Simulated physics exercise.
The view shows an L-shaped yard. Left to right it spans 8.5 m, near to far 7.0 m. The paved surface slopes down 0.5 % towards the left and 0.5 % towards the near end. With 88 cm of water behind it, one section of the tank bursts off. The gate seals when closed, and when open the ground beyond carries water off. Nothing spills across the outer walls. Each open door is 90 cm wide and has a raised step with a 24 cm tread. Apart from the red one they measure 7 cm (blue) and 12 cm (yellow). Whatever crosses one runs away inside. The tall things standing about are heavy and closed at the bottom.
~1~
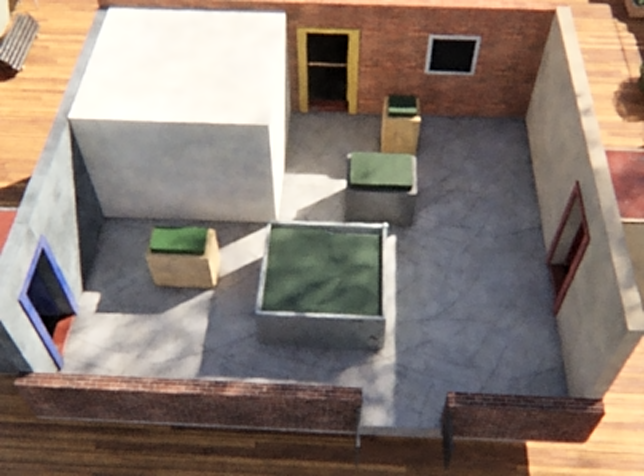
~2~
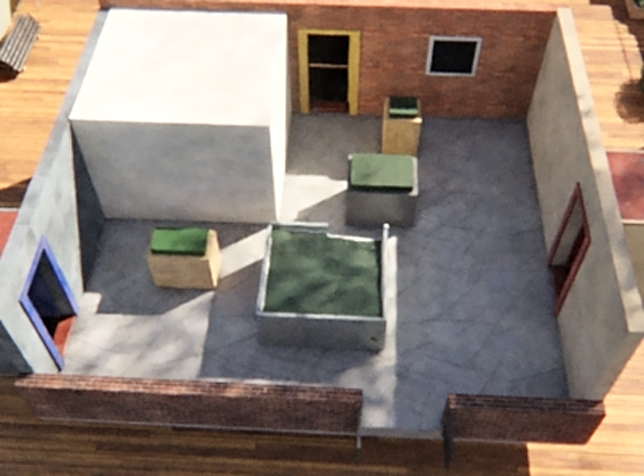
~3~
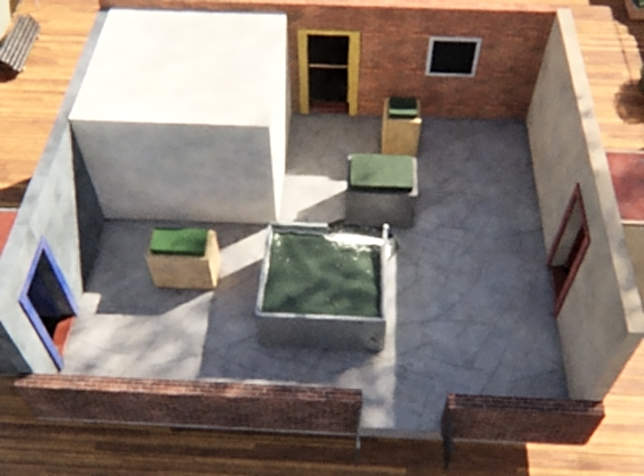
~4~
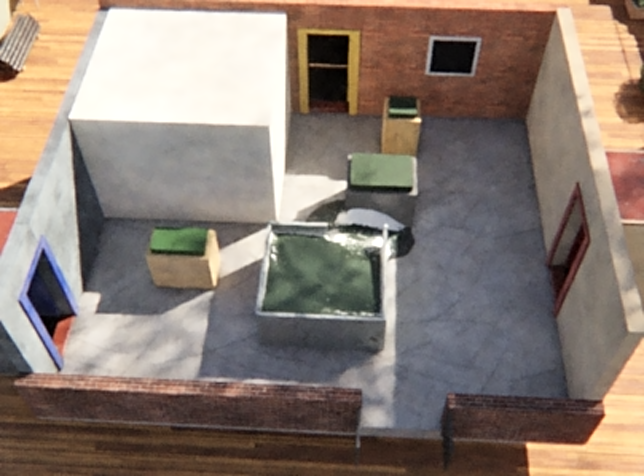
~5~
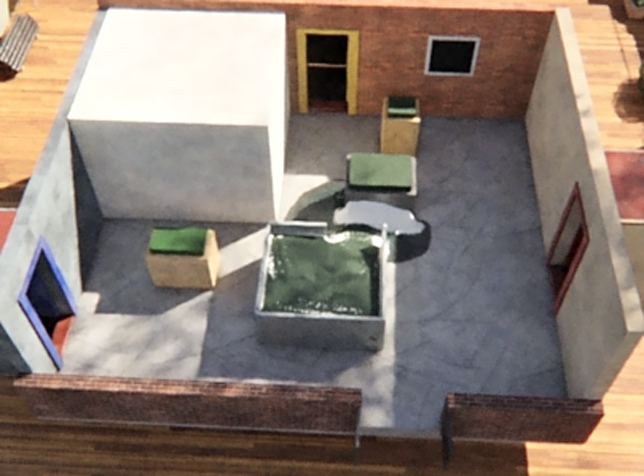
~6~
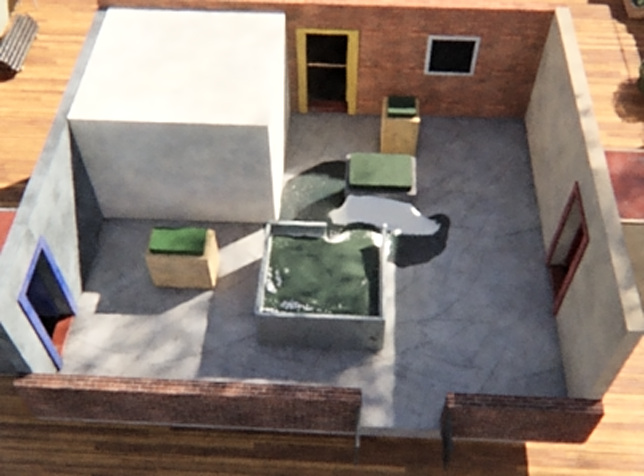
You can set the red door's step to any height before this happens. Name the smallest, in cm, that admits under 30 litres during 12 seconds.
It would have to be roughly 16 cm high.
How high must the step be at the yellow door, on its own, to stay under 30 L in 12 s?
Roughly 22 cm at yellow.
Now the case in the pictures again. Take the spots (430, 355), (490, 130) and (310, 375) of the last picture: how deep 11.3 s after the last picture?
About 8, 7 and 3 cm.
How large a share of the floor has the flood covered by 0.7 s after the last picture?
Near 25 per cent is wet.
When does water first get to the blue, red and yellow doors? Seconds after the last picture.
Blue 4.0 s, red 0.8 s, yellow 0.5 s.
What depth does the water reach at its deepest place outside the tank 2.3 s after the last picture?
About 38 cm.
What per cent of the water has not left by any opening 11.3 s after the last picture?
Roughly 88 in a hundred.
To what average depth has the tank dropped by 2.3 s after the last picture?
About 36 cm.
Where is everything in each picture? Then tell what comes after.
In the first picture, still water, 88 cm deep, in the tank at (324, 270); the red door at (566, 254) is dry.
In the second picture, water pours out on the far side and has run 0.4 m, to a hidden place; about 8 cm deep outside, 88 cm at the back.
In the third picture, the front is at (339, 224), 0.8 m from the gap on the far side; 0.9 m2 of floor is wet, 88 cm left at the back.
In the fourth picture, the gap is on the far side, the front 1.3 m out at (337, 204); the back of the tank holds 85 cm.
In the fifth picture, water pours out on the far side and has run 1.9 m, to (334, 183); about 6 cm deep outside, 77 cm at the back.
In the sixth picture, the front is at (338, 164), 2.4 m from the gap on the far side; 3.9 m2 of floor is wet, 75 cm left at the back; 2.2 m in a straight line remain to the red door at (565, 255).
Then, 0.7 s after the last picture water covers 25 % of the floor, deepest (66 cm) near (362, 229); it has not reached the red door.
Then, 2.3 s after the last picture water covers 50 % of the floor, deepest (38 cm) near (362, 229); 19 cm at the red door, 61 litres in over its 11 cm step.
Then, 11.3 s after the last picture water covers 100 % of the floor, deepest (12 cm) near (104, 219); 9 cm at the red door, 89 litres in over its 11 cm step.
At the red door as built, the water peaked near 23 cm, 1.5 s after the last picture.
With a step of 13.5 cm, 54 litres would have come in within the 12 s; with 18 cm, 18 litres. So under 30 litres takes about 16 cm.
